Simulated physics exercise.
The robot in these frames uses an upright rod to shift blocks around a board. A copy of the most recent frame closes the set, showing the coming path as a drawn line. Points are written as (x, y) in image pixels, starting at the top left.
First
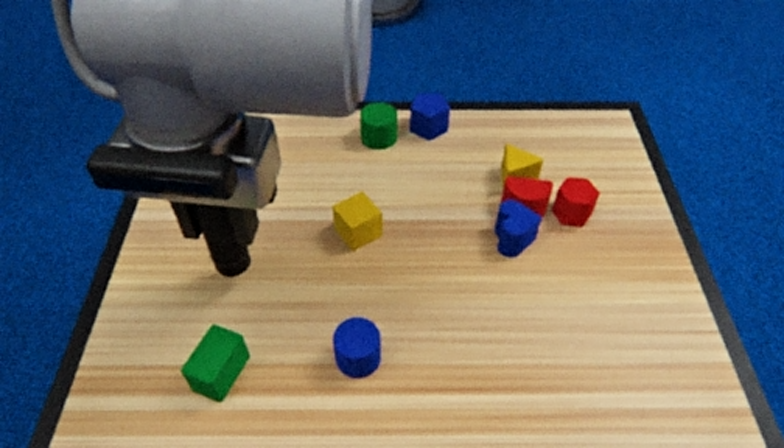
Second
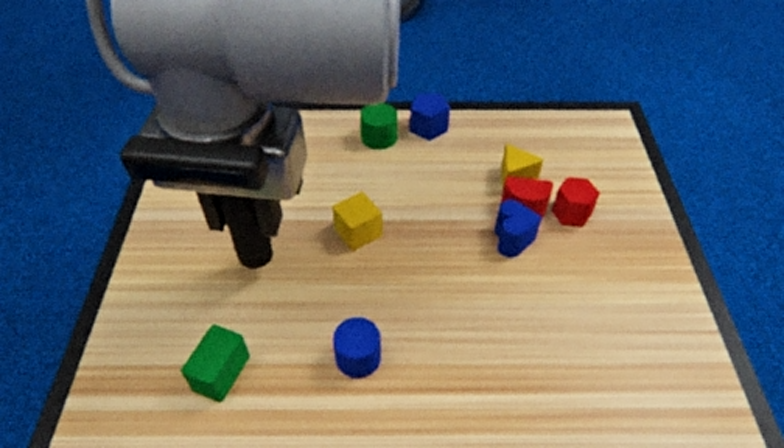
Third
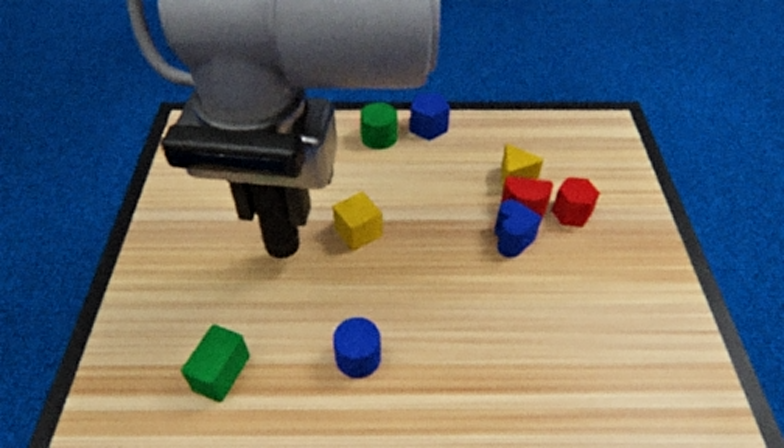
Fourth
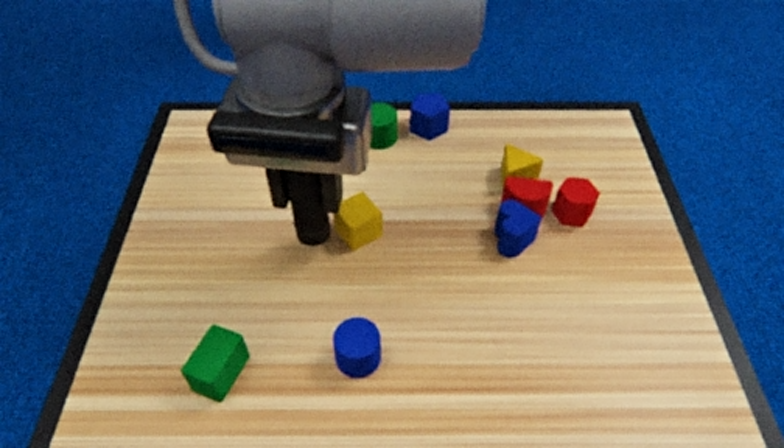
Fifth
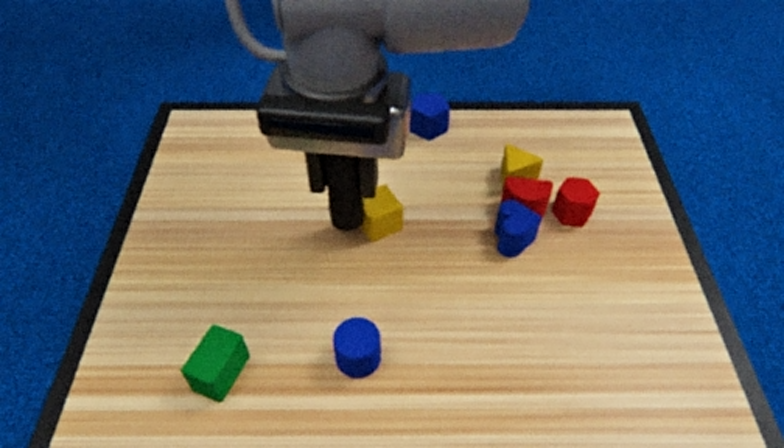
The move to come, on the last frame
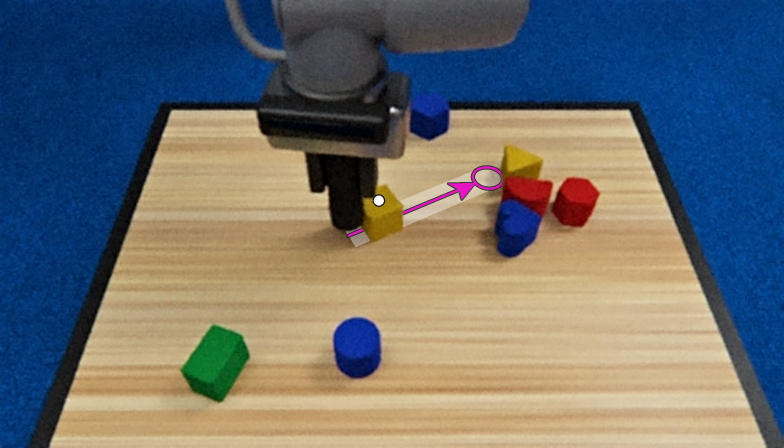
The robot arm moved its dark upright rod to the right across the wooden board, reached the yellow cube, and pushed it slightly to the right while the other colored blocks stayed still.
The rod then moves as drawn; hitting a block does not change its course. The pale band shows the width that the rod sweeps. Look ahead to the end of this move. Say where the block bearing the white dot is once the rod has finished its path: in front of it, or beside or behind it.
The block sits ahead of the rod.
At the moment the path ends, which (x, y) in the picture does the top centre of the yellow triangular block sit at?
It should be at (555, 153) by then.
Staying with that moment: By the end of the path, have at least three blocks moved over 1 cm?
That would be a no.
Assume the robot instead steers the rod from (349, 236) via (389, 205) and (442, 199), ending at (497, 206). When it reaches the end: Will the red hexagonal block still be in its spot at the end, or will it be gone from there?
Shifted out of place.
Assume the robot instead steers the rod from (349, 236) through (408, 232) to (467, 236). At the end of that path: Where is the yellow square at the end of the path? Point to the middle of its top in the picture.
For the centre of its top, I'd go with (436, 183).
Drawn move, in a line from (349, 236) to (488, 178); the dot is on the yellow square.
On the path given first. One third of the way, rod (398, 199); yellow square (430, 182).
Two thirds of the way, rod (446, 180); yellow square (478, 165), turned 20° clockwise.
At the end, rod (491, 162); yellow square (525, 152), turned 35° clockwise; yellow triangular block (555, 153); red half-round block still.
